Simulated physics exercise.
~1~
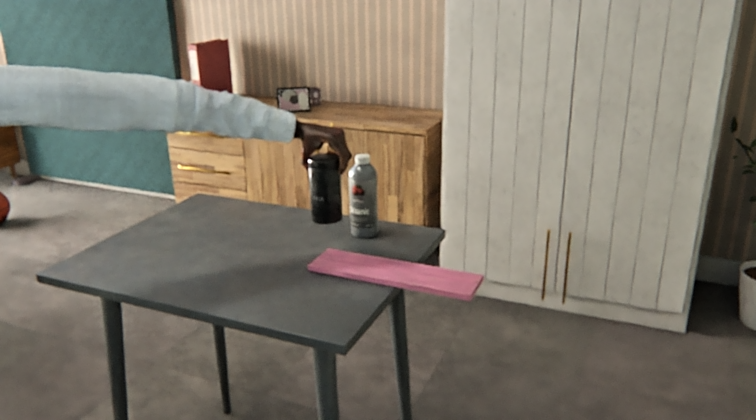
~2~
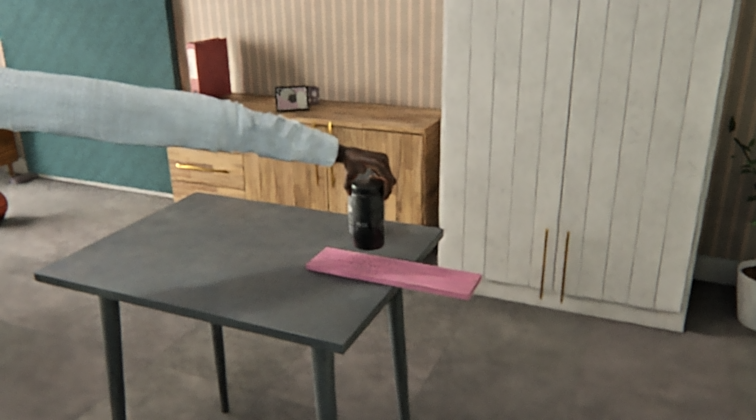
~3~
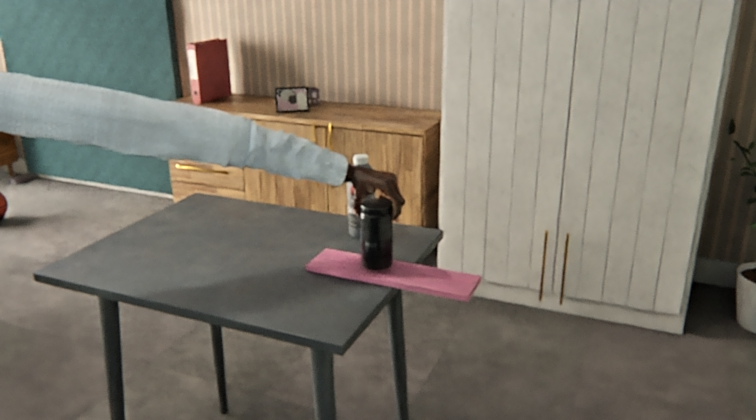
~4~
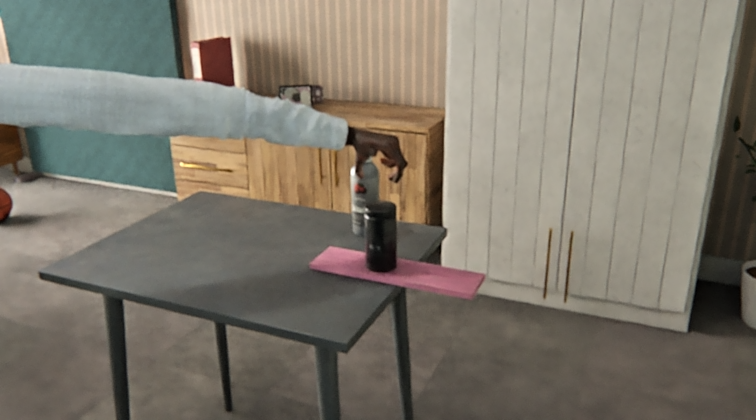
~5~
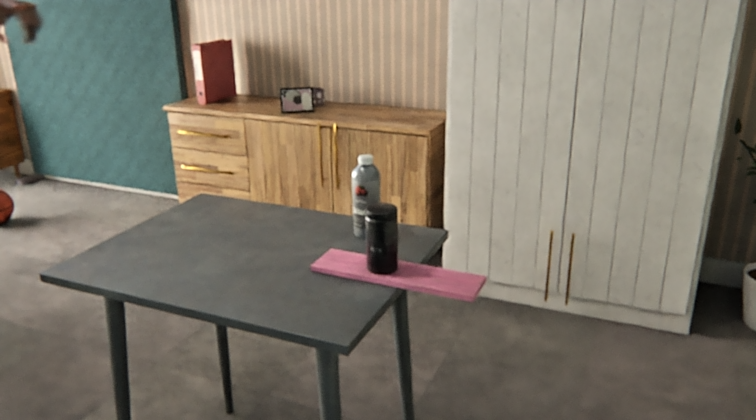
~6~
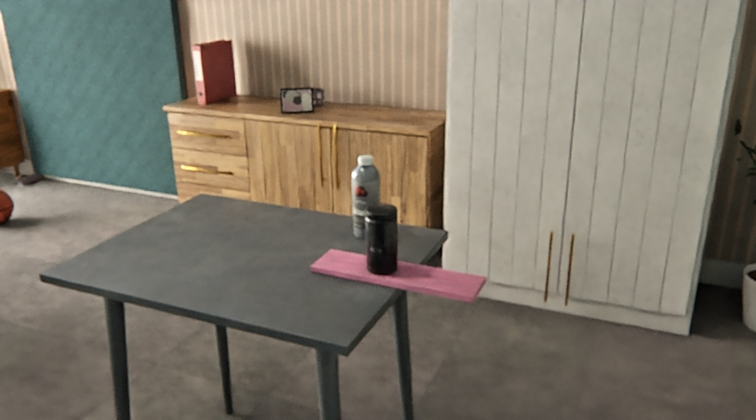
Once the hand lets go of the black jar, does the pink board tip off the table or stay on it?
The pink board stays on the table, with the black jar still standing upright on it.
